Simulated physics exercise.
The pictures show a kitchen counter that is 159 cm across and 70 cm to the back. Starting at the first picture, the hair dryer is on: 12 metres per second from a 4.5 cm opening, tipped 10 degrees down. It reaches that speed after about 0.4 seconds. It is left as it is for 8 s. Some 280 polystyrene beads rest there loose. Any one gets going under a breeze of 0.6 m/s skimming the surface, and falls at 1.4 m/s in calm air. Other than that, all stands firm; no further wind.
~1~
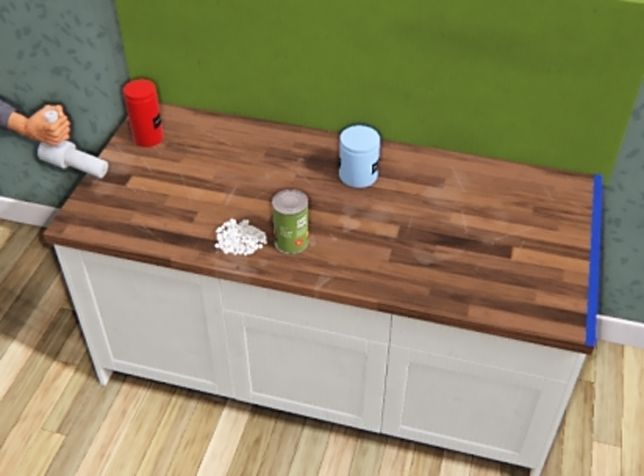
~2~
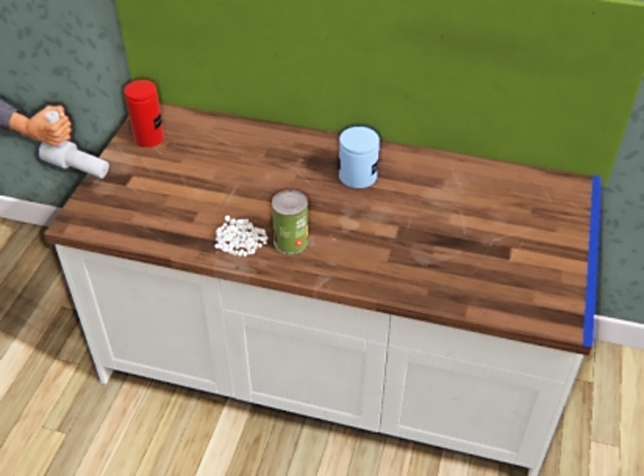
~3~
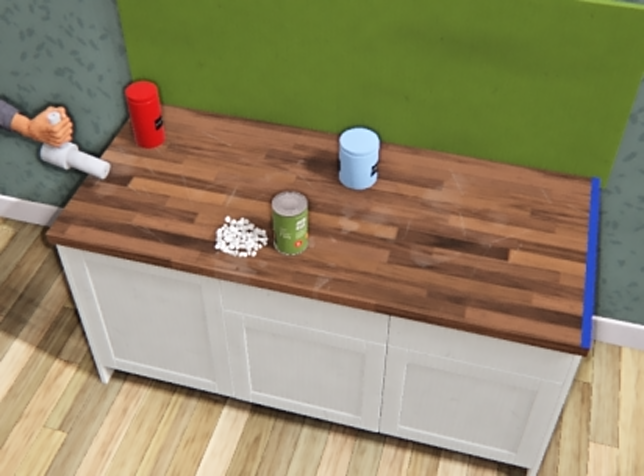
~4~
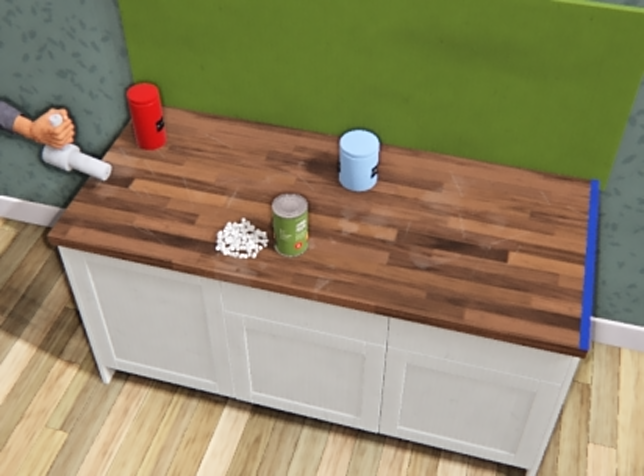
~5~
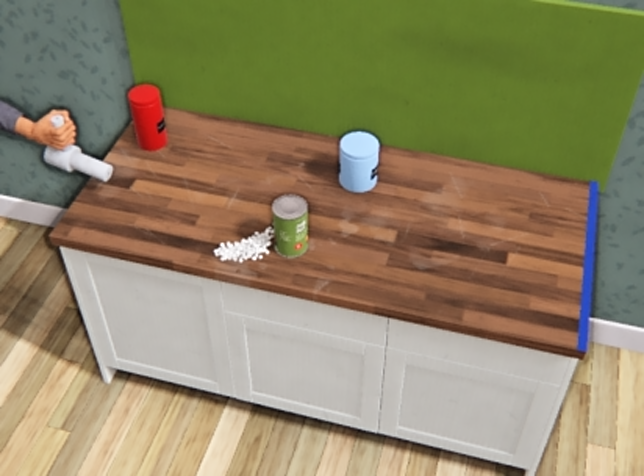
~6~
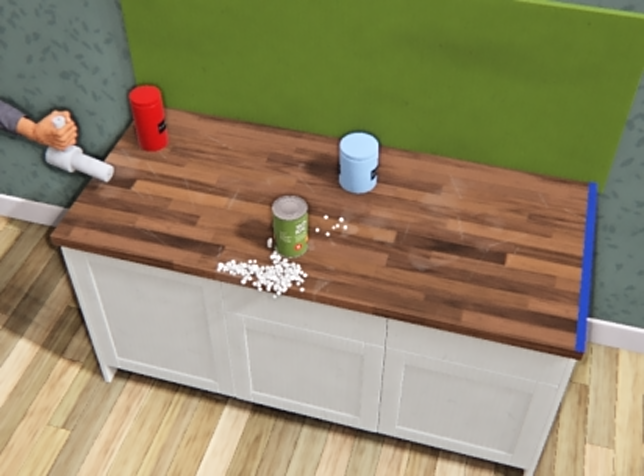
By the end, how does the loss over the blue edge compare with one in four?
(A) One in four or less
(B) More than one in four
One in four or less (A).
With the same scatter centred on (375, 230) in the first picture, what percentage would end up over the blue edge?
Share at the end: Near 100 %.
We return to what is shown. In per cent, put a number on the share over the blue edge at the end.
My estimate is around 4 %.
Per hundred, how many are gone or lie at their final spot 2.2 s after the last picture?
100 %.
Then, 1.2 s after the last picture, 4 % are on the move or not yet settled, 1 % are over the blue edge.
Then, 2.2 s after the last picture, 2 % are on the move or not yet settled, 4 % are over the blue edge.
Then, 4.0 s after the last picture, 1 % are on the move or not yet settled, 4 % are over the blue edge.
Then, 7.6 s after the last picture, at the end, 4 % are over the blue edge.
